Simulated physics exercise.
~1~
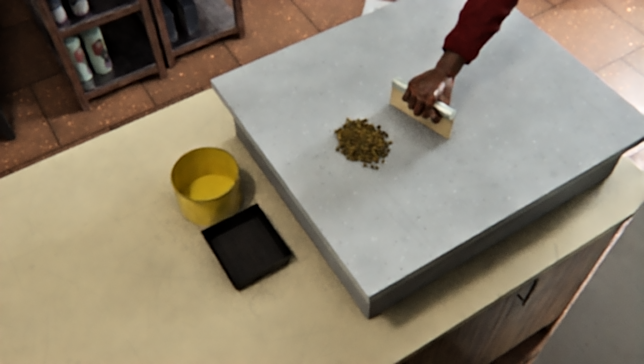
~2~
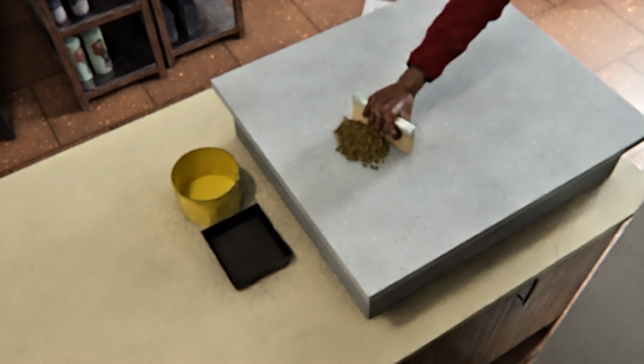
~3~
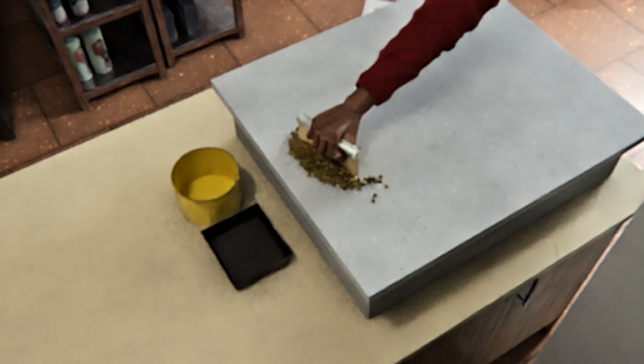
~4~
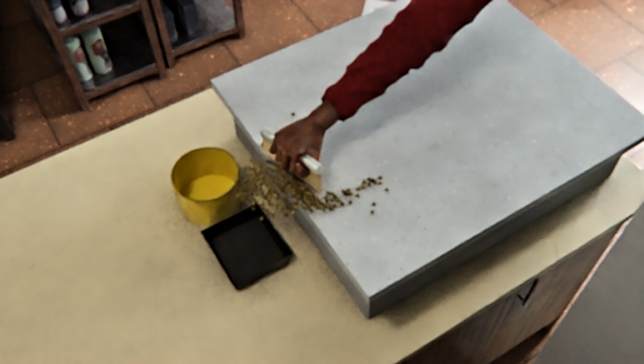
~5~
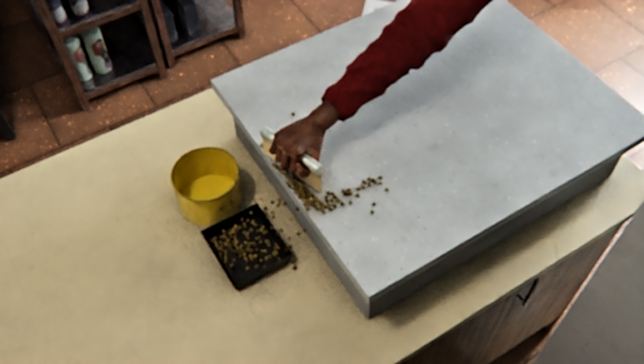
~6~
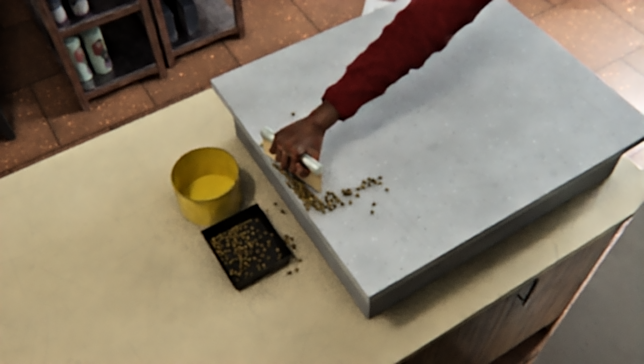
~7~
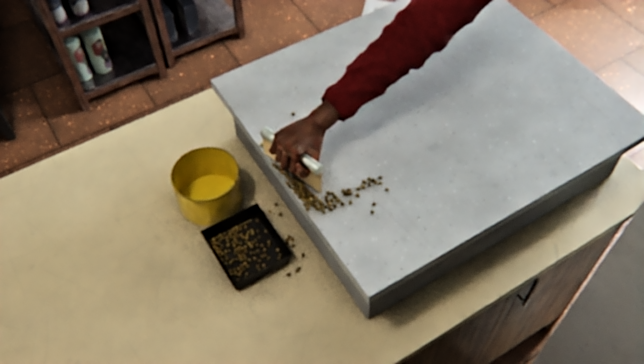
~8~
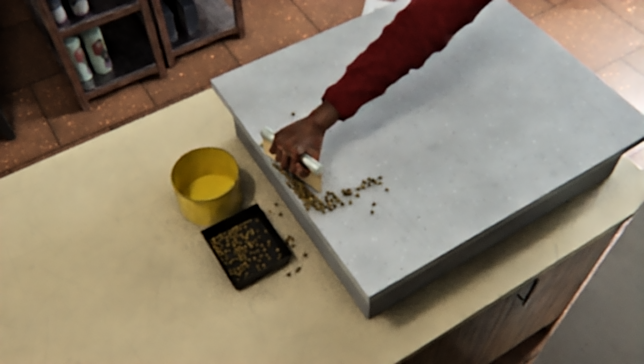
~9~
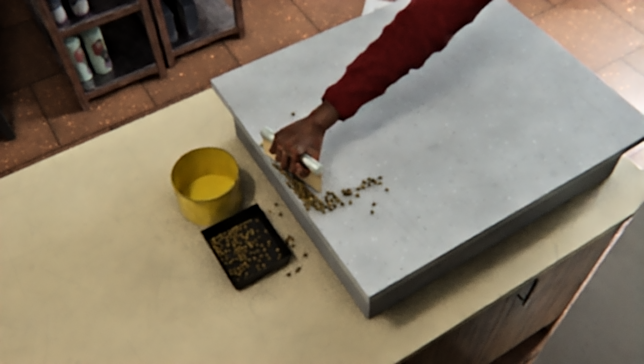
On a cream counter in a tiled room, a hand in a red sleeve holds a pale scraper on a raised grey slab, beside a small heap of greenish-brown lentils. A yellow pot and a black tin sit below the slab's left edge. The hand sweeps left, meets the heap and pushes it toward that edge, leaving stragglers behind. As the scraper stops at the edge, lentils spill over in a spray and drop into the tin. It ends with the hand still, many lentils in the tin, some scattered on the counter, others left on the slab, and none visible in the pot.
